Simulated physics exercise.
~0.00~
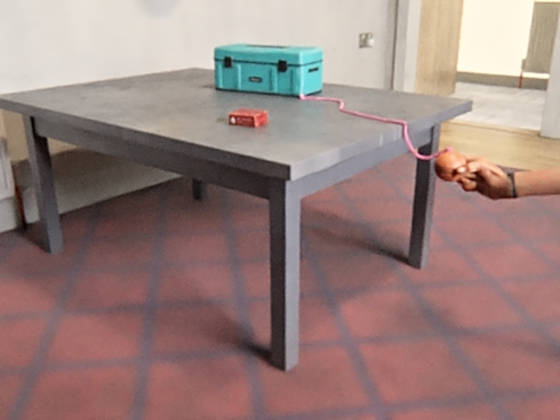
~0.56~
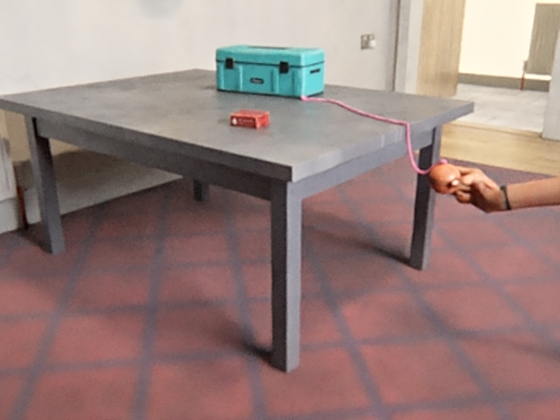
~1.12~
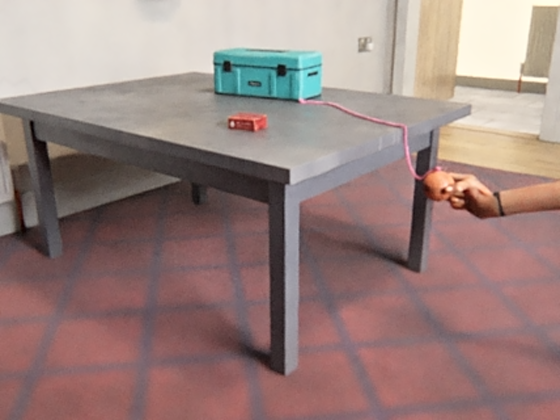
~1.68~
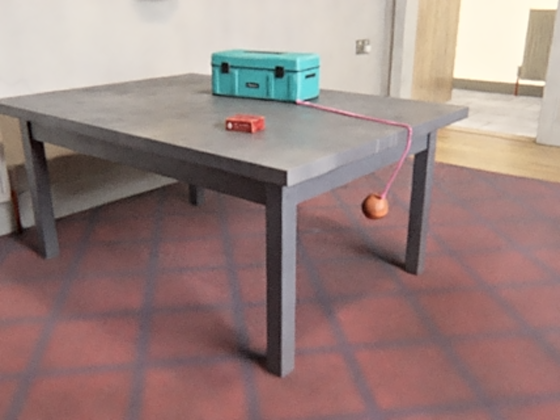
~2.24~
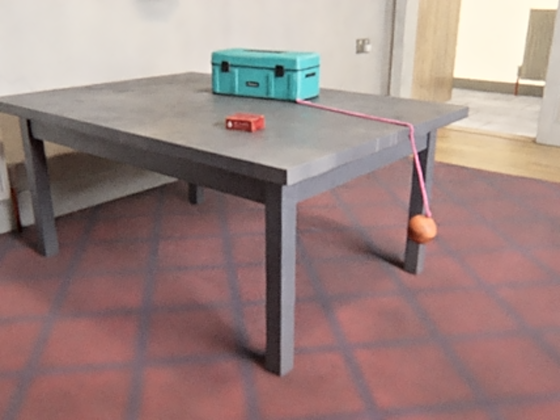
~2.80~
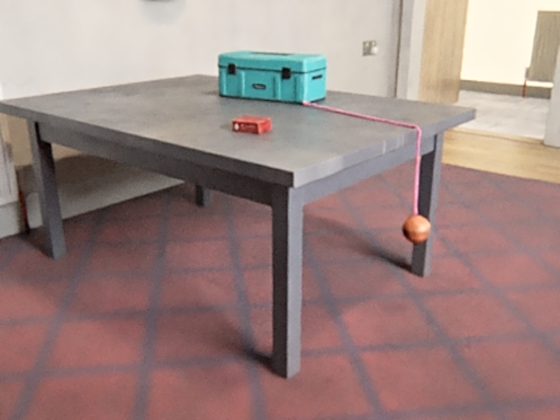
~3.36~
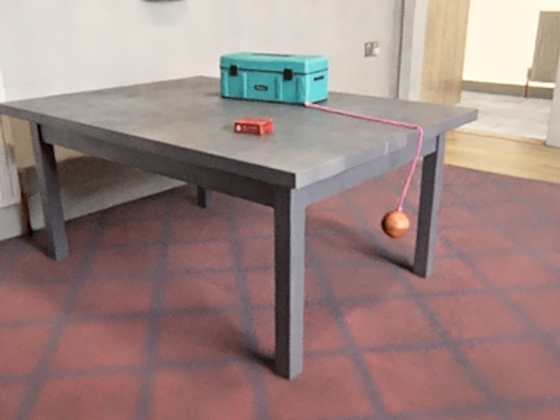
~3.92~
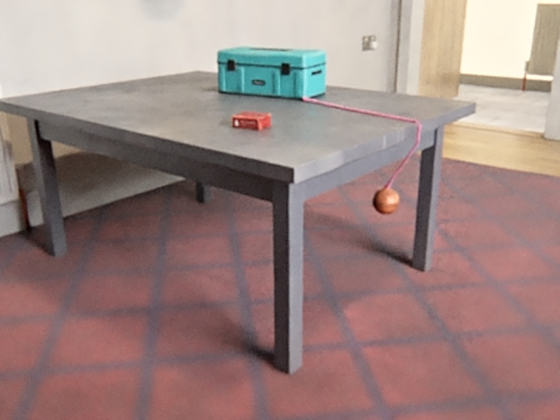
The video shows a hand holding an orange ball on a pink string that runs across a grey table from beside a turquoise toolbox. The hand lets go, and the ball swings below the table edge, ending still dangling while the toolbox and red box stay put.
